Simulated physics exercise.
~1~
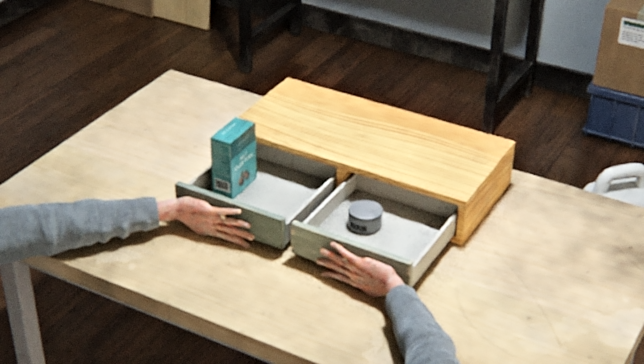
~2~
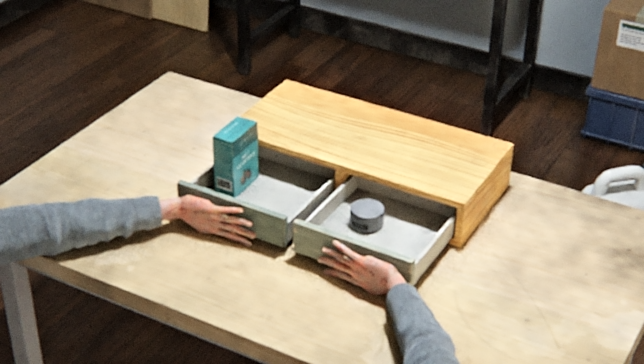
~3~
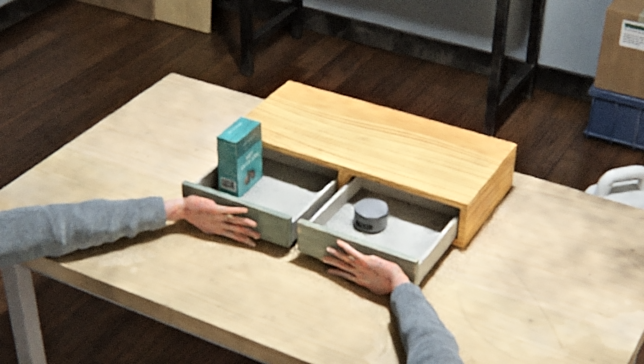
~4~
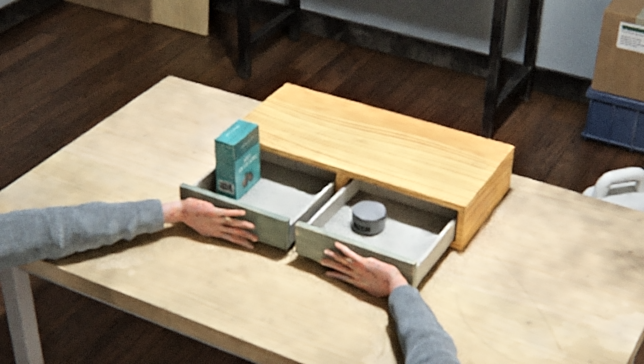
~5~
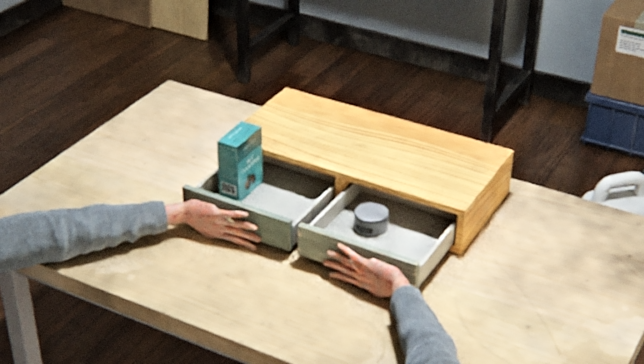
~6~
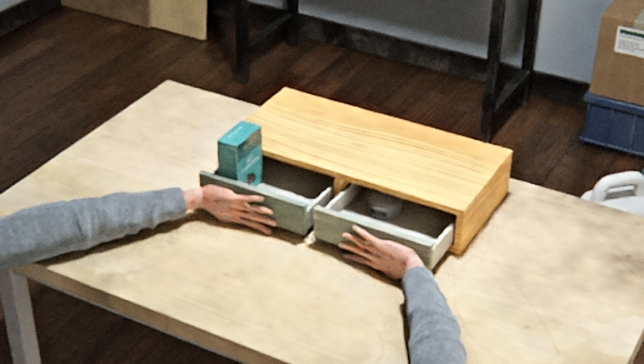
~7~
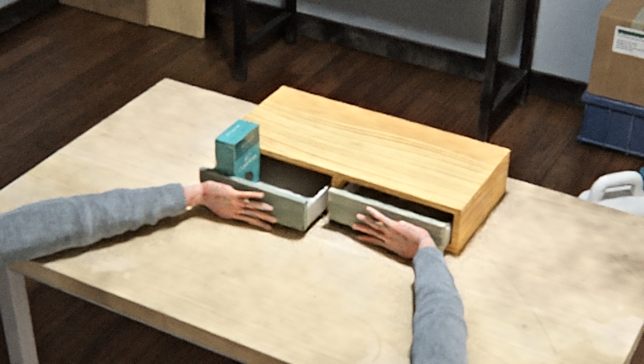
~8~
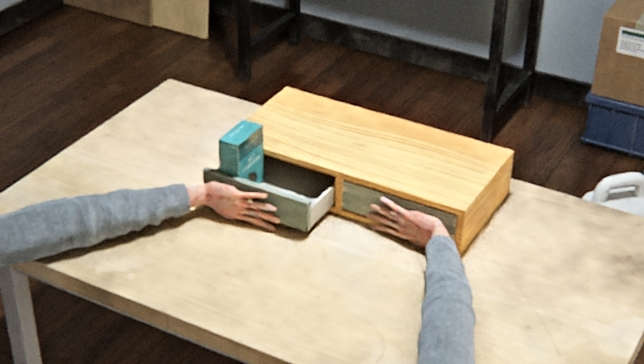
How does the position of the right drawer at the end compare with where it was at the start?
At the start the right drawer is pulled out toward the viewer with the grey jar visible inside, and by the end it has moved back, up and to the right in the view, and sits shut flush with the cabinet.
On a pale wooden table in a room with a dark wood floor, seen from above at an angle, sits a low light-wood cabinet with two grey-green drawers open. A turquoise box stands upright in the left drawer, and a small grey jar sits in the right one. Two hands in grey sleeves rest on the drawer fronts, then push both inward together. The left drawer slides part of the way and stops, the box still standing in it. The right drawer keeps going, hiding the jar, and ends shut flush while the left stays ajar.
